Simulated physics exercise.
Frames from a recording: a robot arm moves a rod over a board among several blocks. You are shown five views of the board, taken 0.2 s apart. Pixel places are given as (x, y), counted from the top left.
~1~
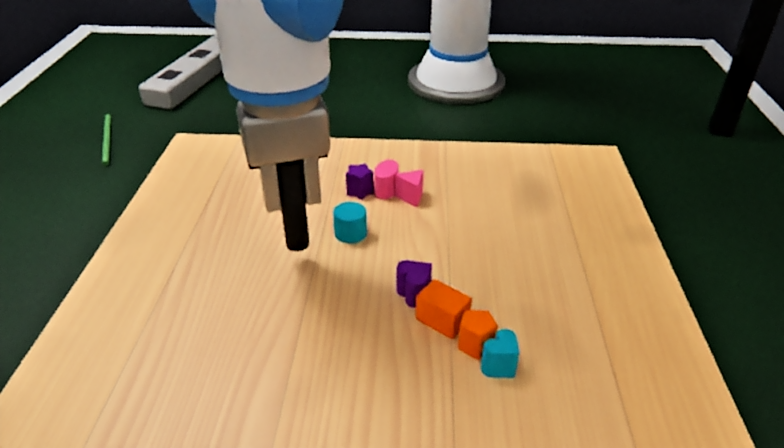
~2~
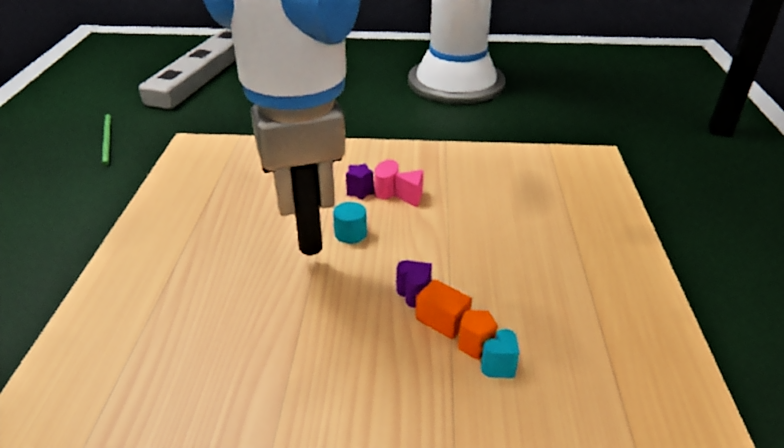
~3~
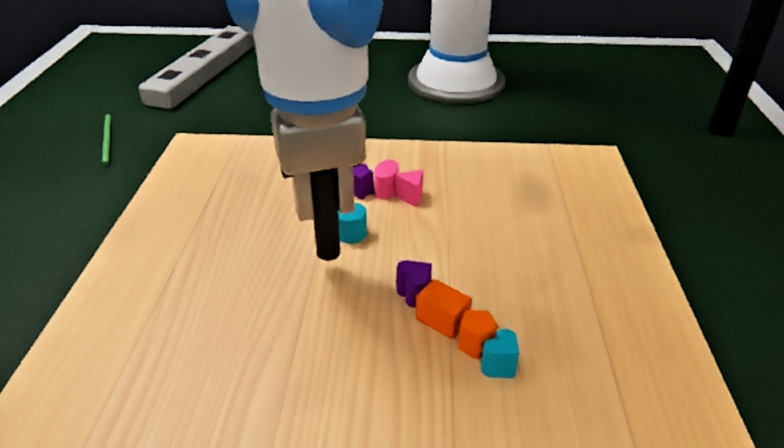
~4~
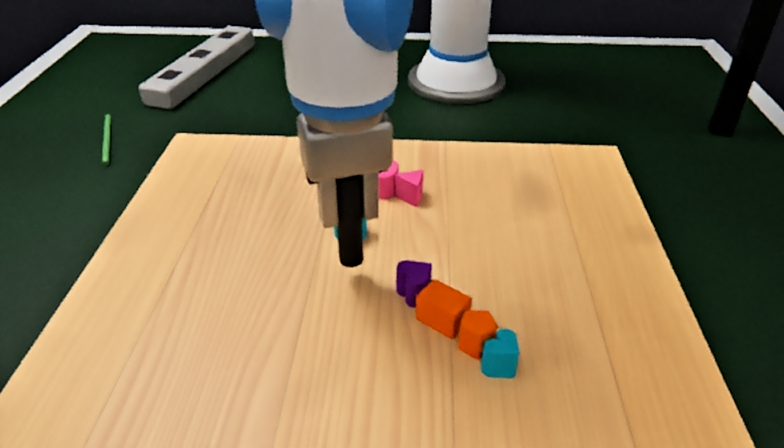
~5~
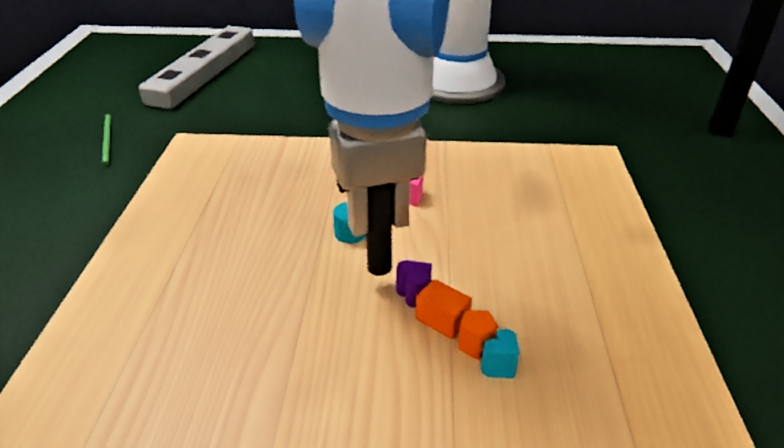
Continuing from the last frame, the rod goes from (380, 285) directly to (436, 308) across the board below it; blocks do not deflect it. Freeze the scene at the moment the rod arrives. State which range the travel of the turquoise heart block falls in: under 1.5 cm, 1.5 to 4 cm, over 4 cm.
Overall it shifts less than 1.5 cm.
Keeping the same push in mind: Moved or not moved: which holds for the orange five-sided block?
Here's my answer: The orange five-sided block gets displaced.
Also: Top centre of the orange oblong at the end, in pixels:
I think it will end close to (469, 304).
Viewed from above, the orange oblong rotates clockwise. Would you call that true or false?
True.
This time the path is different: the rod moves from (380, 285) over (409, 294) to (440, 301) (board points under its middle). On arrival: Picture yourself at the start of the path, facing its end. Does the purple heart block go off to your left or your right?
It heads left.
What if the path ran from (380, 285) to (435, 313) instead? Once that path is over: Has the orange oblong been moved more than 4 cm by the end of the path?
No, it doesn't check out.
What follows on the original path. Halfway along, rod at (408, 280); purple heart block at (433, 270), turned 20° clockwise; orange oblong at (450, 298).
At the end, rod at (437, 292); purple heart block at (449, 270), turned 25° anticlockwise; orange oblong at (469, 304), turned 40° clockwise; orange five-sided block at (488, 332), turned 15° anticlockwise; turquoise heart block at (513, 349).
